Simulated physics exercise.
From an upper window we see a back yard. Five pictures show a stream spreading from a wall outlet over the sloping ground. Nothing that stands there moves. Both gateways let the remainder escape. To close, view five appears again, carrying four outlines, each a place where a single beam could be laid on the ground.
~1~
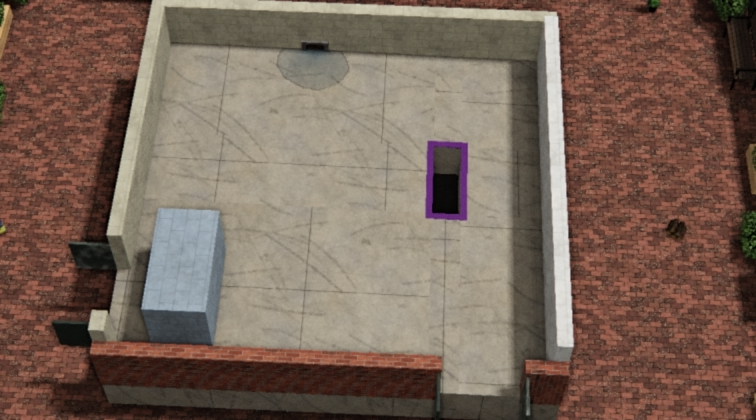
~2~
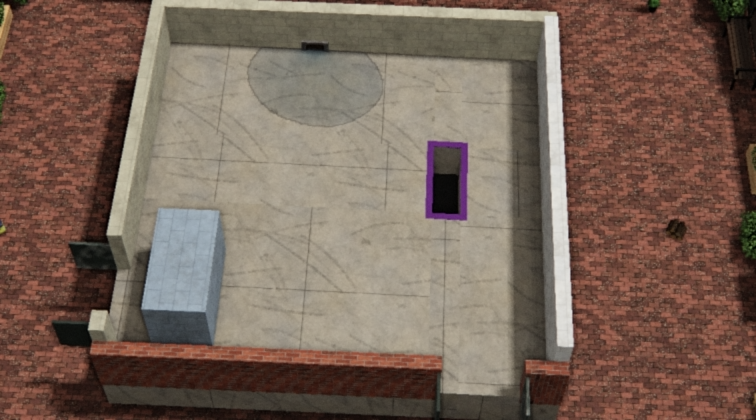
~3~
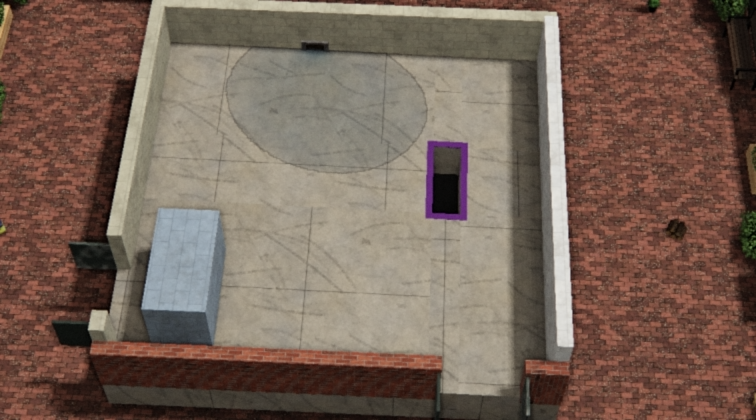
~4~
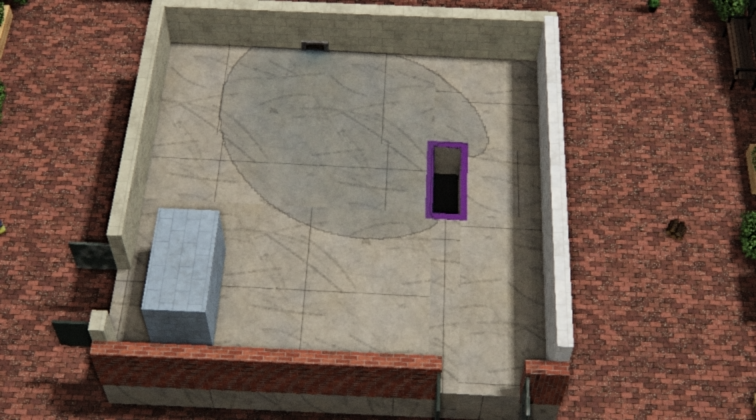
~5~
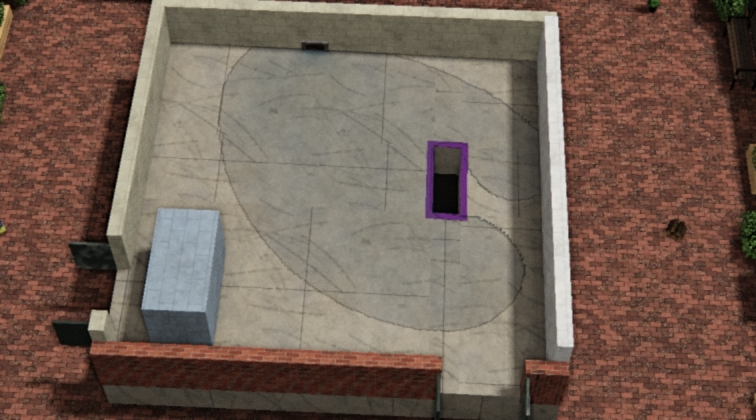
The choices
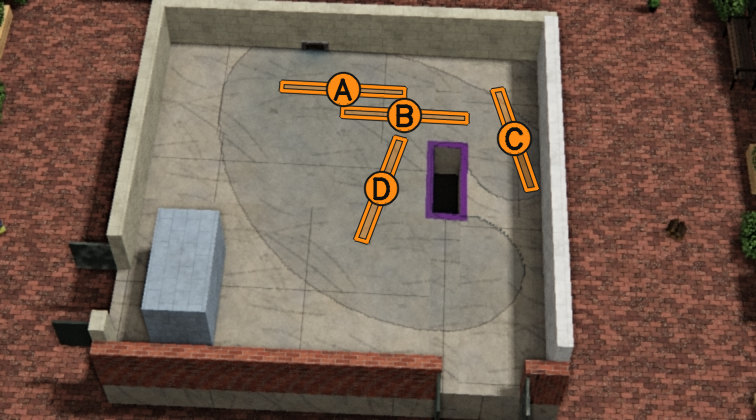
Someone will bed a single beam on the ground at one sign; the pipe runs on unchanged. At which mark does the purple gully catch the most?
C beats the others.
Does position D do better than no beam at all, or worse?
Position D is worse.
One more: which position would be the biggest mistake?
The answer is A.
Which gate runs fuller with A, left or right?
The right gate.
On the marked copy, A from (281, 86) to (404, 92); B from (342, 112) to (466, 118); C from (497, 89) to (531, 189); D from (361, 240) to (400, 138).
For position A, about 5 % of the stream goes into the purple gully, about 94 % out by the gates.
For position B, about 14 % of the stream goes into the purple gully, about 86 % out by the gates.
For position C, about 34 % of the stream goes into the purple gully, about 66 % out by the gates.
For position D, about 14 % of the stream goes into the purple gully, about 85 % out by the gates.
